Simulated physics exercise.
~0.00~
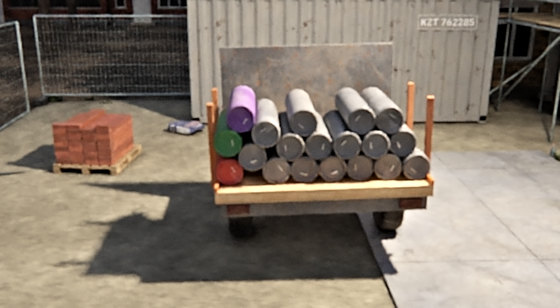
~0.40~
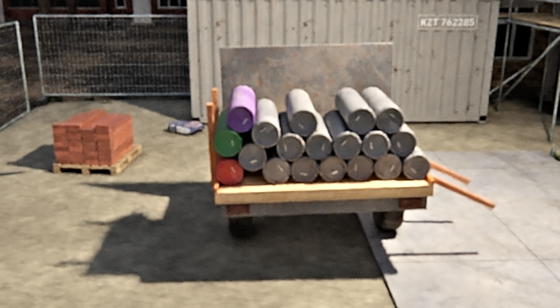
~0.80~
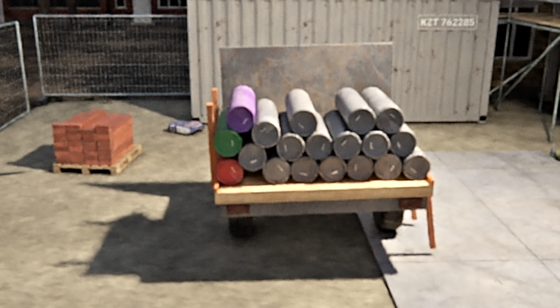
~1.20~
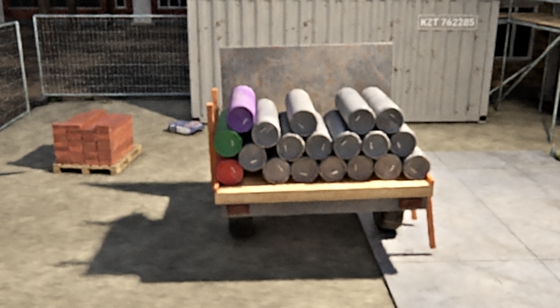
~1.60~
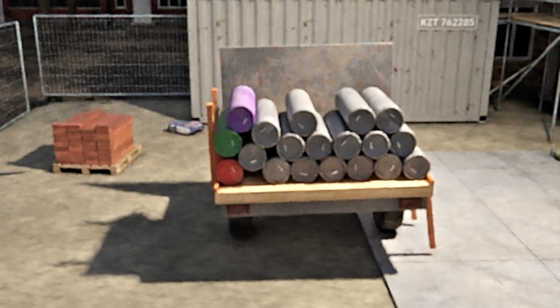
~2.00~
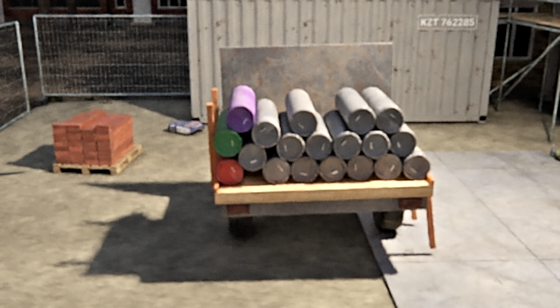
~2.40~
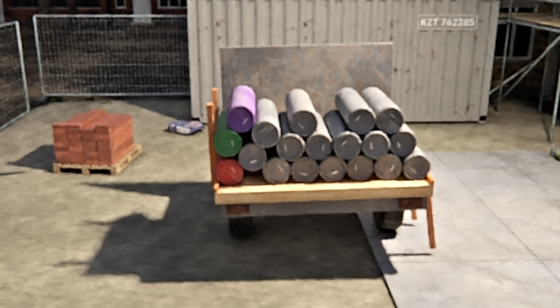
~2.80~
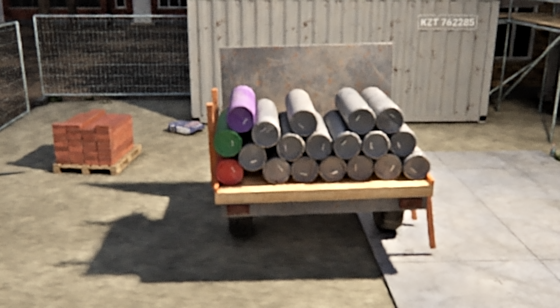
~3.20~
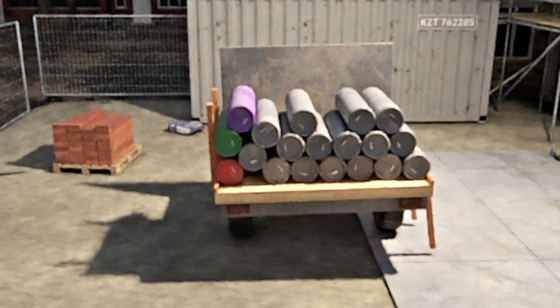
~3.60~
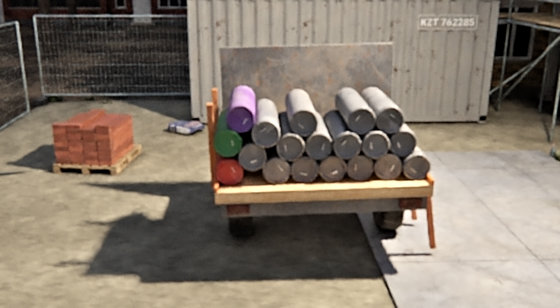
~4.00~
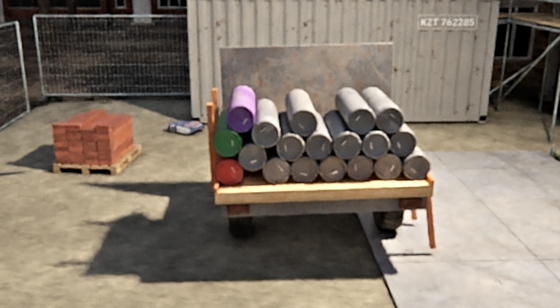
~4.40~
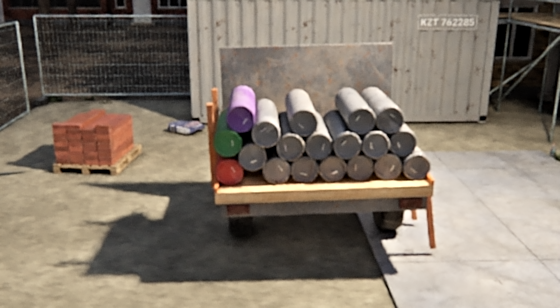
At the start, a trailer seen from behind stands on a construction yard, stacked with grey cylinders and, at its left side, one purple, one green and one red, with upright orange posts at both edges. The posts on the right side suddenly swing outward and down, while those on the left stay up. The lowered posts come to hang below the right edge of the deck. The cylinders do not roll, even with that side open. At the end, the whole stack rests on the deck as before, and nothing has fallen off.
